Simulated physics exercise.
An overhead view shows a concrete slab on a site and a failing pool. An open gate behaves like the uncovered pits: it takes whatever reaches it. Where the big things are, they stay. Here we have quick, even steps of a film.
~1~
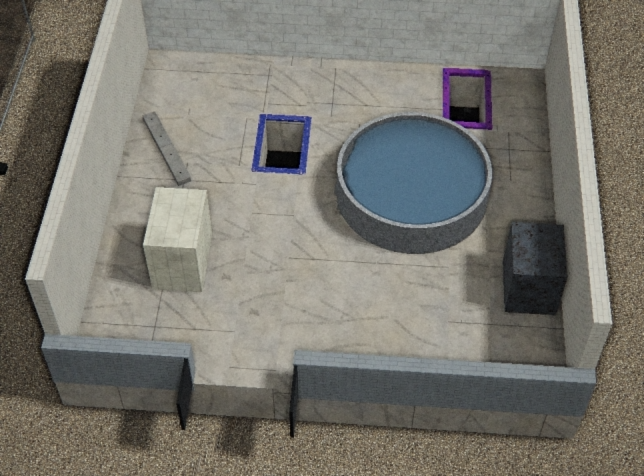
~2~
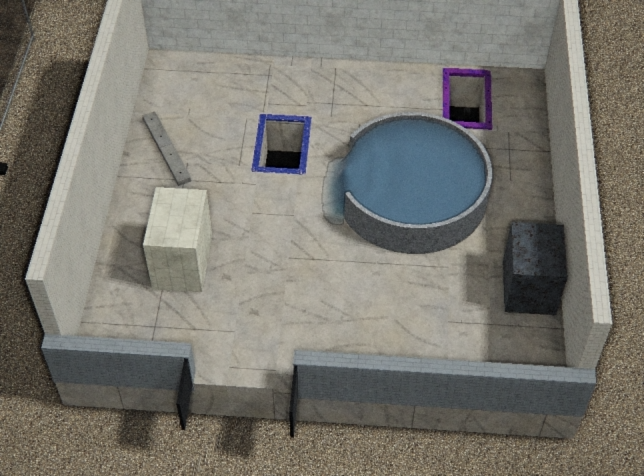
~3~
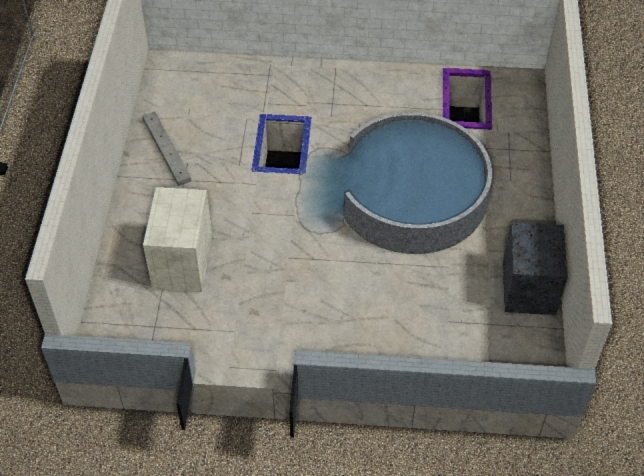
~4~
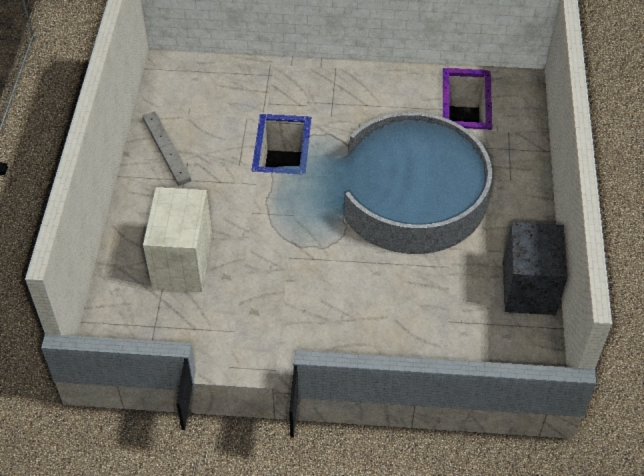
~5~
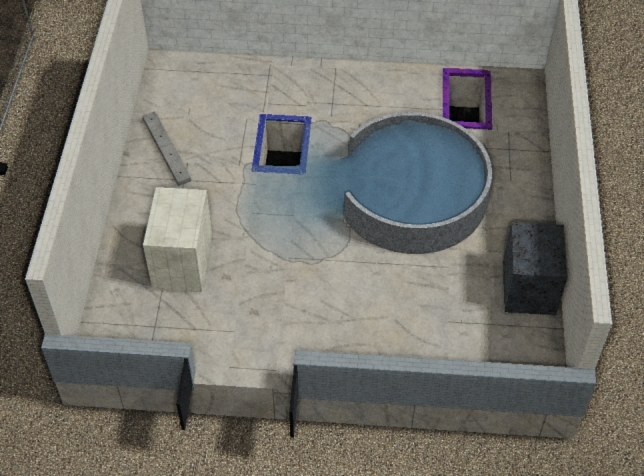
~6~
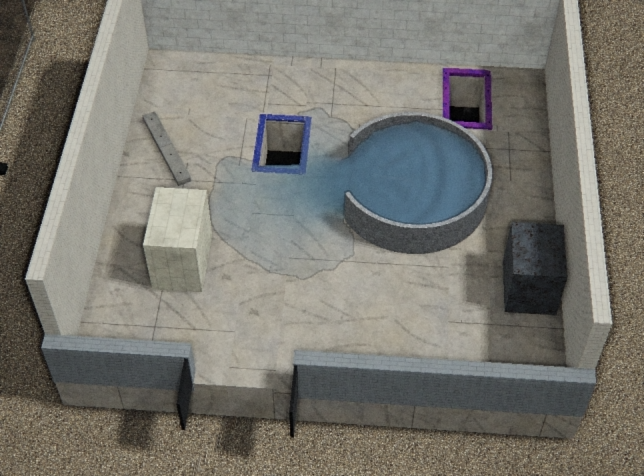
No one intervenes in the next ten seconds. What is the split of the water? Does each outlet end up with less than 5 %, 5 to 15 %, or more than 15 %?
Each ends thus: The gate with 5 to 15 %; the purple pit with less than 5 %; the blue pit with more than 15 %.
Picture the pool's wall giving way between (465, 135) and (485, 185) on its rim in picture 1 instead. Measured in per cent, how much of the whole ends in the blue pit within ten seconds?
About 2 percent ends up in the blue pit, by my reckoning.
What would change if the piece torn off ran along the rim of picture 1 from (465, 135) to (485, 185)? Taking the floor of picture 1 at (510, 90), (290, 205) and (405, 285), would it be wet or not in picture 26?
Taking them in order, I'd say swamped, not reached and swamped.
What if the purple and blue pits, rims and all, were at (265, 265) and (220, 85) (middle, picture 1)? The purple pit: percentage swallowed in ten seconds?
The purple pit takes 6 per cent.
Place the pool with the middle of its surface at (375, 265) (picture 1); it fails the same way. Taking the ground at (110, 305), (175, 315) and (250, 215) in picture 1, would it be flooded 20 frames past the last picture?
Checking the three spots, I get swamped, swamped, swamped.
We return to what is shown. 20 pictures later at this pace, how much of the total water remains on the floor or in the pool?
About 80 %.
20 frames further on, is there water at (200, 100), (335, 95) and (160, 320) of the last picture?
One after the other: Under water, free of water, covered.
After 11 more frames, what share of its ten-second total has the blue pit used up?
Something like 40 in a hundred.
A moment on, water covers 20 % of the floor; the gate 0 %, the purple pit 0 %, the blue pit 6 %.
Next, water covers 25 % of the floor; the gate 0 %, the purple pit 0 %, the blue pit 12 %.
Then, water covers 40 % of the floor; the gate 2 %, the purple pit 0 %, the blue pit 18 %.
Later, water covers 50 % of the floor; the gate 5 %, the purple pit 0 %, the blue pit 24 %.
In the end, water covers 80 % of the floor; the gate 9 %, the purple pit 0 %, the blue pit 29 %.
